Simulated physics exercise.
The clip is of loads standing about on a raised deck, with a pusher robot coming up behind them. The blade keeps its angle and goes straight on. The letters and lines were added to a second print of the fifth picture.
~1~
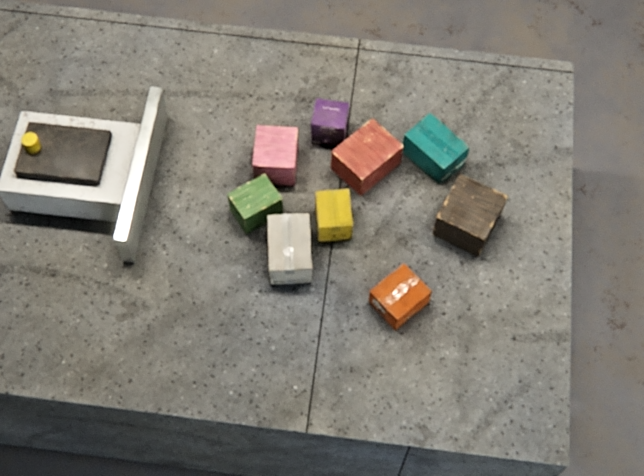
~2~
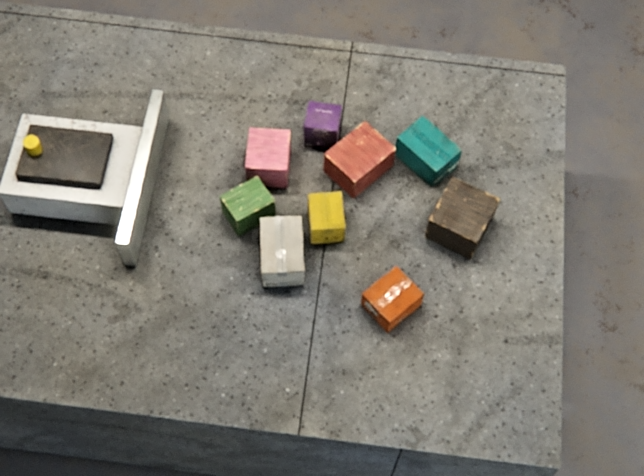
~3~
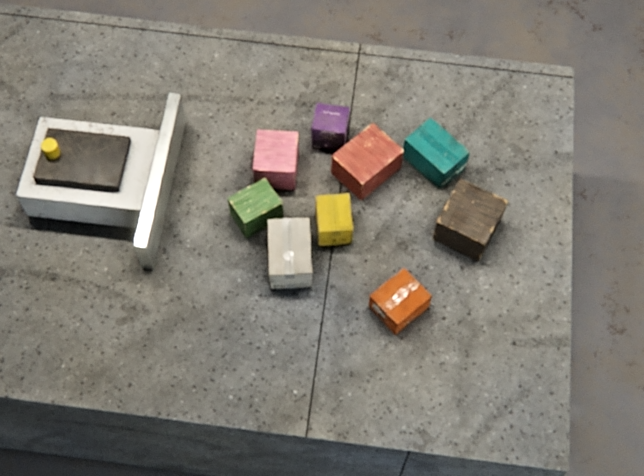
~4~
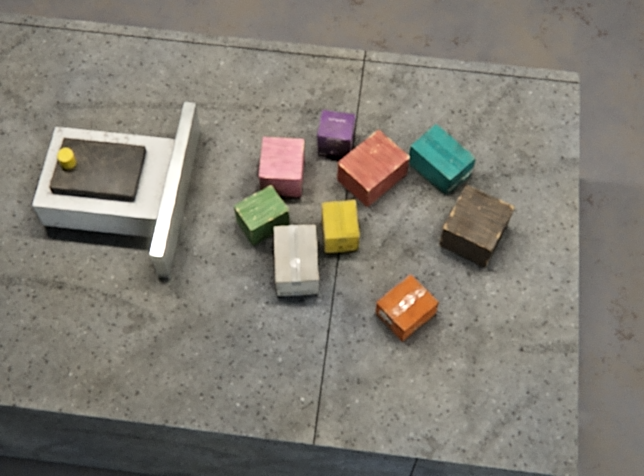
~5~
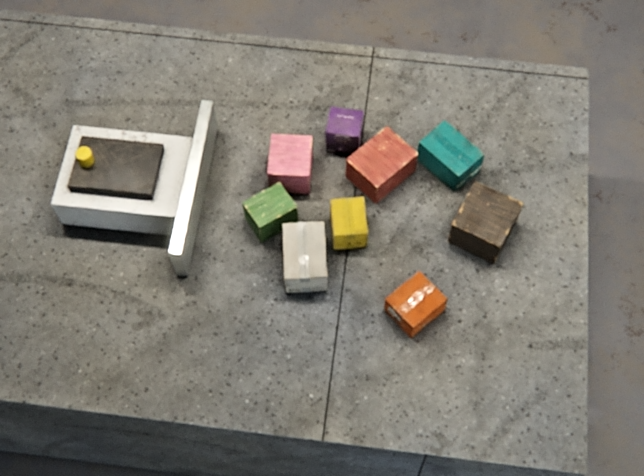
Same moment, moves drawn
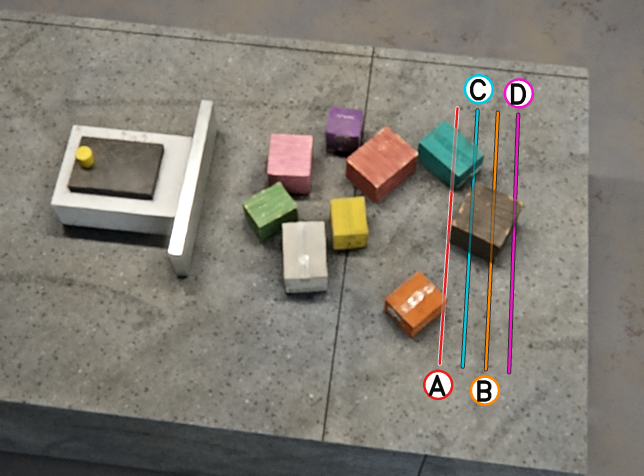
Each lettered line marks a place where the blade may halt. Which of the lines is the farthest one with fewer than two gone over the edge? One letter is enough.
As far as mark D.
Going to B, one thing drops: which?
The black crate goes over.
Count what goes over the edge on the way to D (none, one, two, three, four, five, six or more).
By then, one.
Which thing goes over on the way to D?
The black crate goes over.
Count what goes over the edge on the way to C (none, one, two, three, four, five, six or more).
By then, none.
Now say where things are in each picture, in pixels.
Turquoise box (435, 149); red crate (367, 157); pink crate (276, 156), in the first frame.
Robot (71, 156); orange parcel (392, 300), in the second frame.
Robot (89, 159); green crate (256, 208), in the third frame.
Robot (105, 169); black crate (476, 226), in the fourth frame.
Robot (123, 167); turquoise box (450, 156); red crate (381, 165); pink crate (290, 164), in the fifth frame.
On the marked copy, A at (449, 227); B at (492, 232); C at (471, 230); D at (514, 235).
Following D. Soon after the start, robot (239, 180); red crate (396, 166); white box (328, 262).
Later, robot (354, 193); black crate (537, 225); red crate (494, 173).
In the end, robot (446, 203); black crate over the edge; red crate (583, 183); one fallen.
As for the rest, A is within the limit but short; B is within the limit but short; C is within the limit but short.
